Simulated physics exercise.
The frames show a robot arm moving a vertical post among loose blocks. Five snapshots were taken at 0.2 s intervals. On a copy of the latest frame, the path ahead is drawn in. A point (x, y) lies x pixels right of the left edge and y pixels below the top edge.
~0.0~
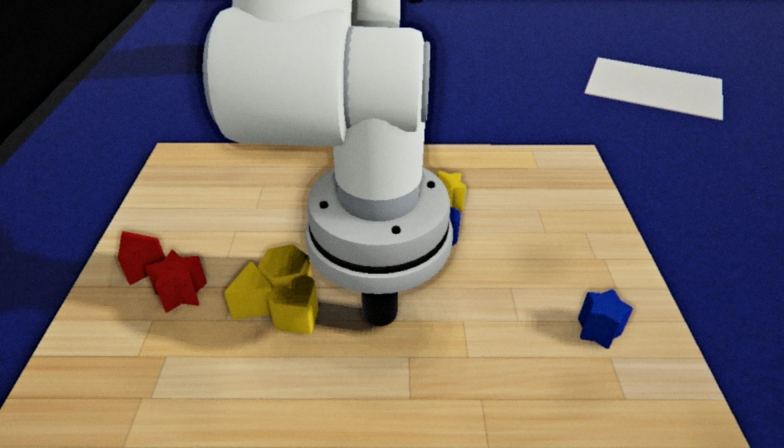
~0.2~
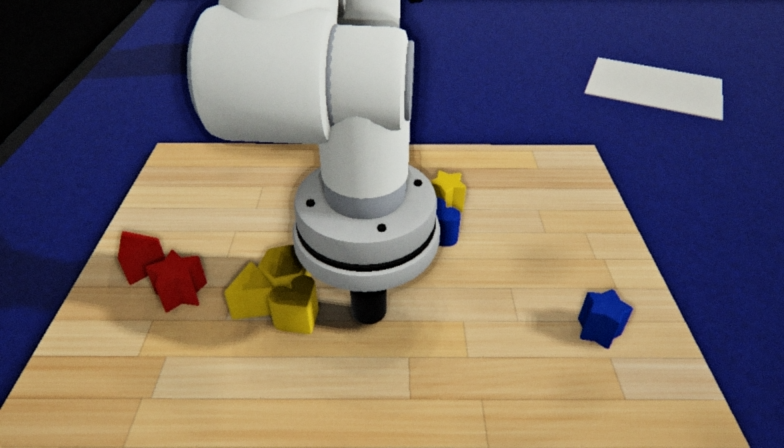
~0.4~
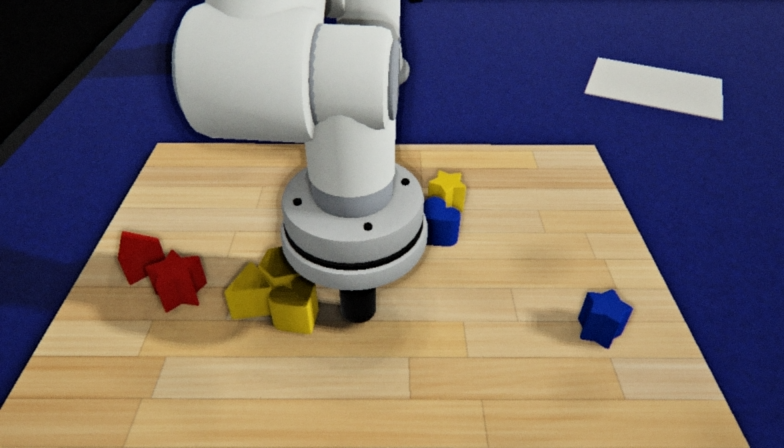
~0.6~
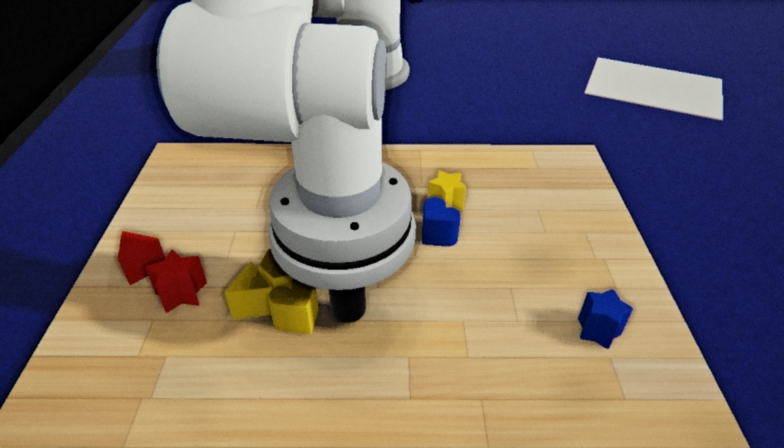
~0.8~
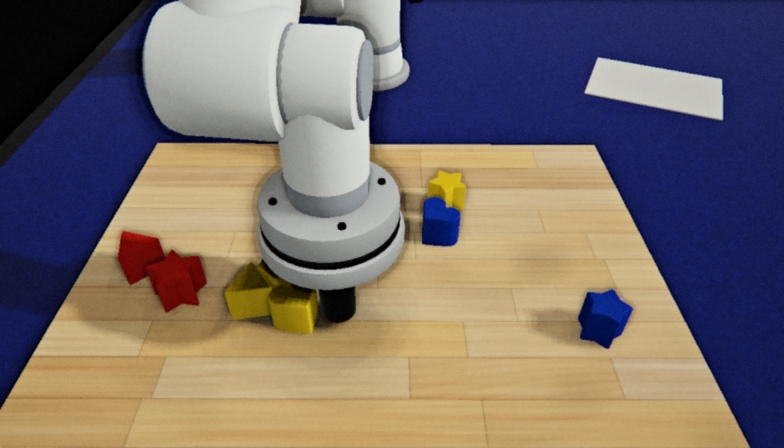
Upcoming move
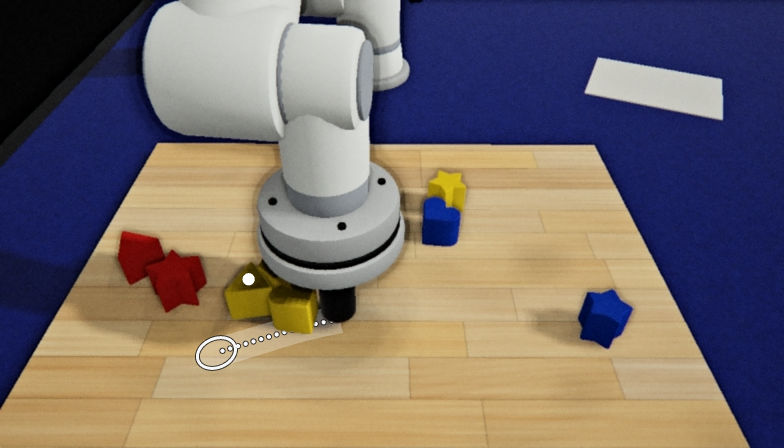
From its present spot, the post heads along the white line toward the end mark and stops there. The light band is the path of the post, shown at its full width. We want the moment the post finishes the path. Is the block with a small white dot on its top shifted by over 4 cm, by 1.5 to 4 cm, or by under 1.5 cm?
Once the path ends, it will sit 1.5 to 4 cm from where it is now.
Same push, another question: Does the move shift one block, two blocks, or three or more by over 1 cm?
Number moved: 2.
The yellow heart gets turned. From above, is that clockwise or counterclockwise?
Looking down: Clockwise.
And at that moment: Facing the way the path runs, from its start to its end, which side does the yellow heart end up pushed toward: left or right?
The shift is rightward.
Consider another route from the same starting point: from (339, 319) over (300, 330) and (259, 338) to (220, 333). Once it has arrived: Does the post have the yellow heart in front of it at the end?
Yes, that is what happens.
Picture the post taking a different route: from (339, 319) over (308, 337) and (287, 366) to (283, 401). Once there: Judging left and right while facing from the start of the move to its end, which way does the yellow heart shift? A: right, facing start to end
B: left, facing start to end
It's A.
Path on the board, from (339, 319) through (279, 334) to (217, 353); the dot is on the yellow triangular block.
The first path, step by step. One third of the way, post at (298, 320); yellow triangular block at (233, 275), turned 45° clockwise; yellow heart at (258, 298).
Two thirds of the way, post at (256, 332); yellow triangular block at (227, 274), turned 75° clockwise; yellow heart at (217, 304), turned 25° clockwise.
At the end, post at (214, 345); yellow triangular block at (225, 274), turned 85° clockwise; yellow hexagon in place; yellow heart at (186, 303), turned 55° clockwise.
